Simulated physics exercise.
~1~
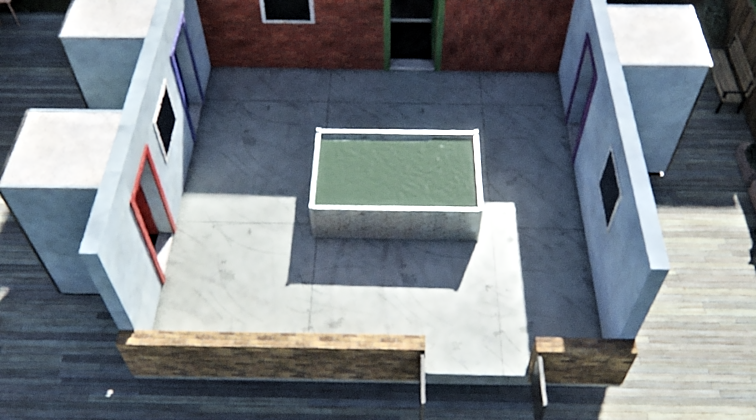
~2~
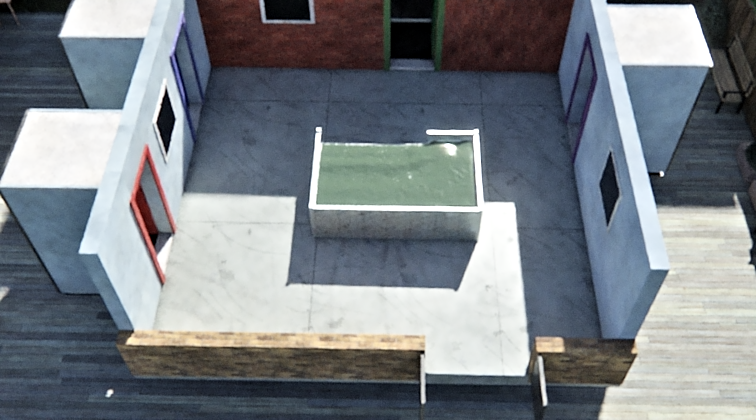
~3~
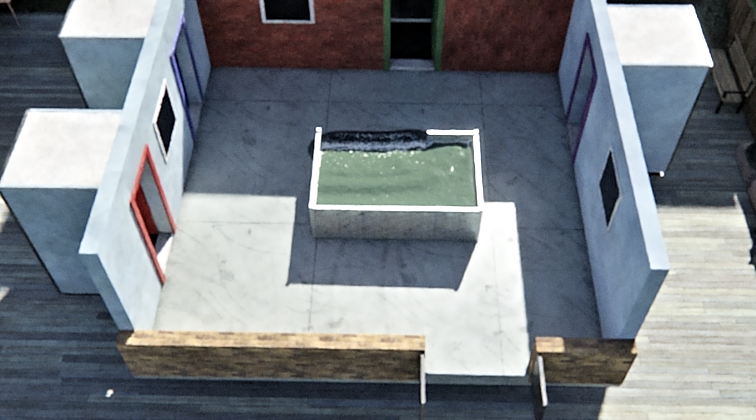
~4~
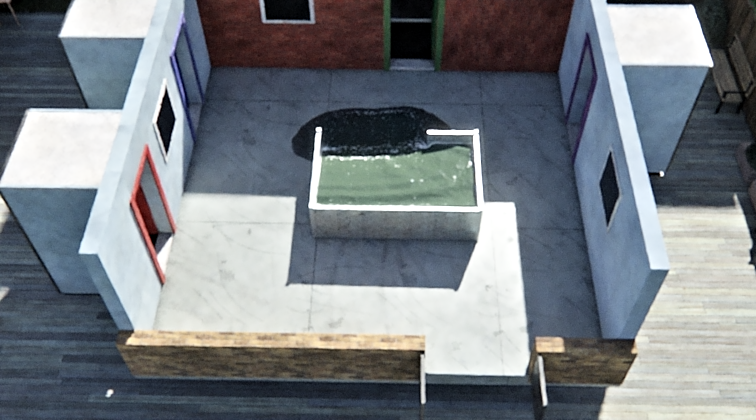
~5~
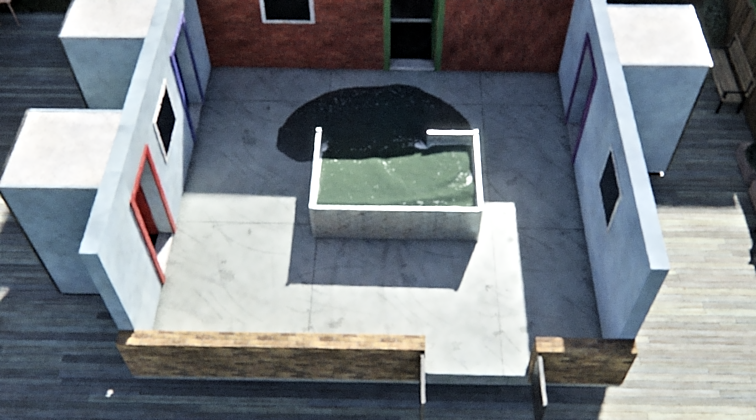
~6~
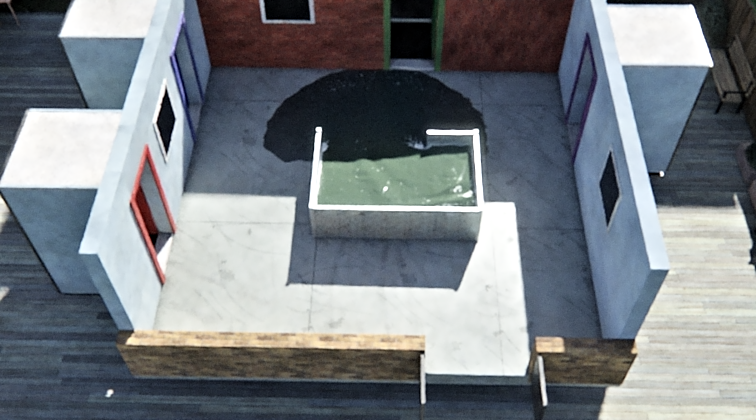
Green water pours through a gap in the tank's far side and spreads across the yard.
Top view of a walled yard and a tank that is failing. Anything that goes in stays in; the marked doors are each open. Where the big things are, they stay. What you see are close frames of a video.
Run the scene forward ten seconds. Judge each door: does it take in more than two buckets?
Result: Red door: Not over the line on that one. Green door: Over the line on that one. Purple door: Over the line on that one. Blue door: Over the line on that one.
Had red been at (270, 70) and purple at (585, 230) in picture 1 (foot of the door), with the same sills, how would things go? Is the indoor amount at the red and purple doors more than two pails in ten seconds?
Then: Red door is over, purple door takes less.
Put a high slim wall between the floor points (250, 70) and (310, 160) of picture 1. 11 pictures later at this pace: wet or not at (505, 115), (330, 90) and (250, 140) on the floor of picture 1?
Taking the points in order, they are high and dry, inundated and high and dry.
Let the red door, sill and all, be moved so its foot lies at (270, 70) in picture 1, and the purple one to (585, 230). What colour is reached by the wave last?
Go with the door marked purple.
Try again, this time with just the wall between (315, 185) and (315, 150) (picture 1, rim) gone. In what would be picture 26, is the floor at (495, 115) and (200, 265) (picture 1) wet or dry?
In the order asked: The first spot is untouched and the second is swamped.
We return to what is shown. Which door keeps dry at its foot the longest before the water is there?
Answer - the red one.
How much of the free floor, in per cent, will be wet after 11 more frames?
I'd estimate some 30 per cent.
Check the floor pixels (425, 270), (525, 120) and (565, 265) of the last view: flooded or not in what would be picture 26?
Result, as listed: Not wetted / wetted / not wetted.
A moment on, water covers 25 % of the floor; the red door not reached, the green door far over two buckets in, the purple door not reached, the blue door not reached.
Next, water covers 30 % of the floor; the red door not reached, the green door far over two buckets in, the purple door not reached, the blue door not reached.
Then, water covers 45 % of the floor; the red door wet at the sill, nothing in, the green door far over two buckets in, the purple door wet at the sill, nothing in, the blue door over two buckets in.
Later, water covers 85 % of the floor; the red door wet at the sill, nothing in, the green door far over two buckets in, the purple door under two buckets in, the blue door over two buckets in.
In the end, water covers 95 % of the floor; the red door wet at the sill, nothing in, the green door far over two buckets in, the purple door over two buckets in, the blue door over two buckets in.
